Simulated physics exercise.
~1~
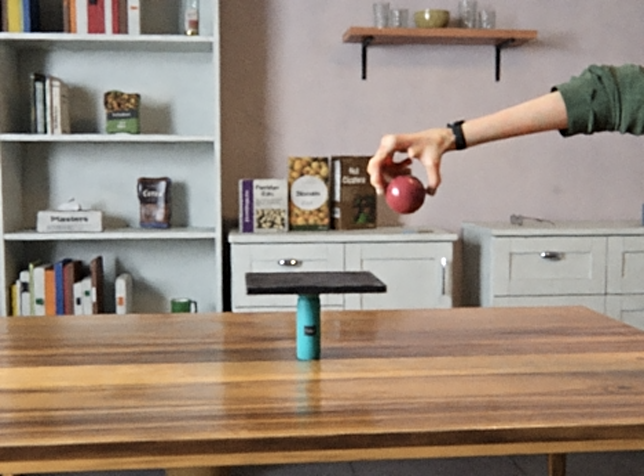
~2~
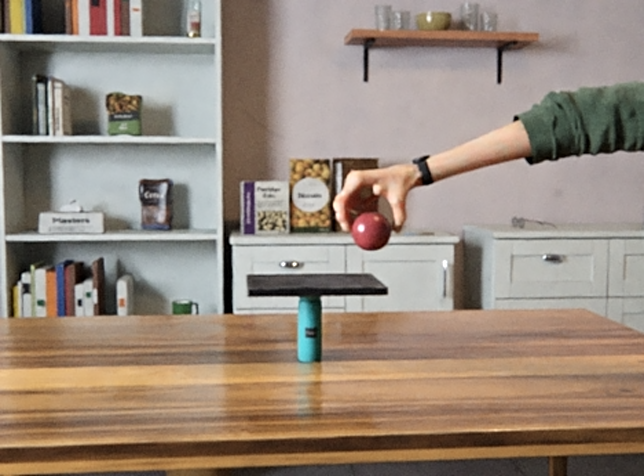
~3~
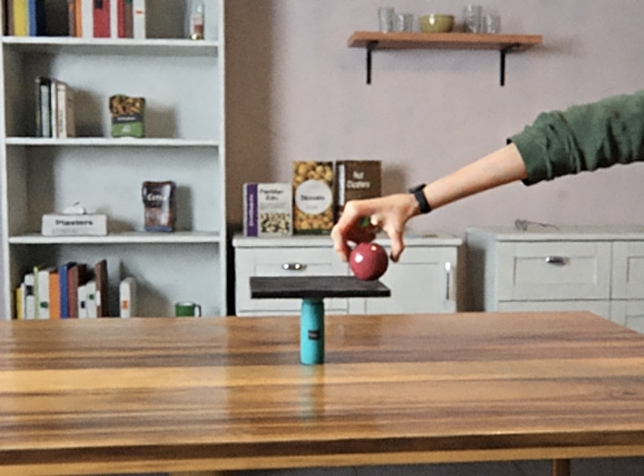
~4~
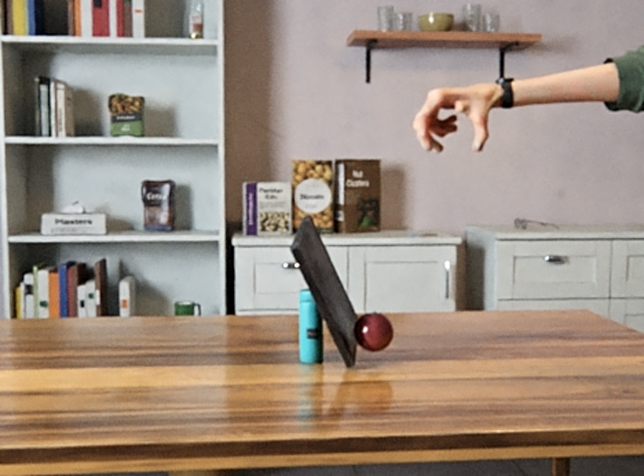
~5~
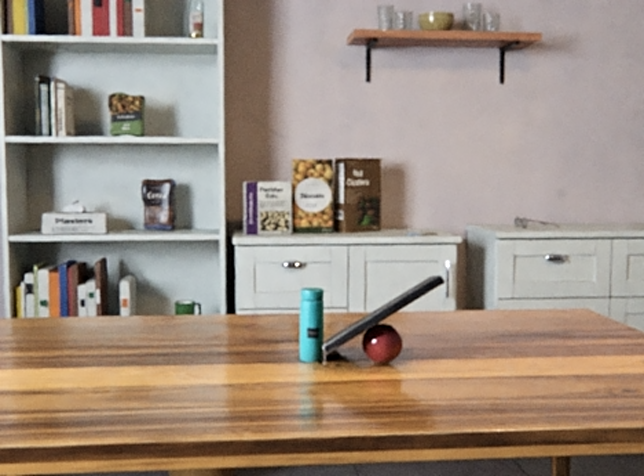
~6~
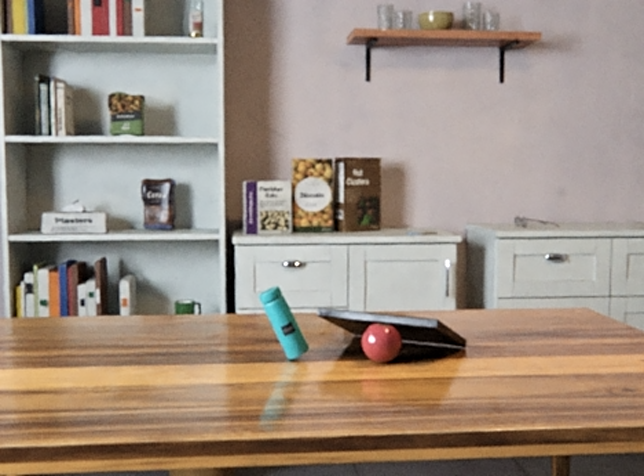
A flat black lid balances on an upright turquoise shaker on a glossy wooden table, seen from the front by a slightly swaying camera, with pale cabinets and a bookcase behind. From the right, a hand in a green sleeve lowers a red tomato onto the lid's right side. As the hand lets go and draws back, the lid tips steeply and the tomato drops to the table. The lid swings over and comes down against the tomato, to the right of the still-standing shaker. Finally, the lid lies tilted behind the tomato while the shaker leans left.
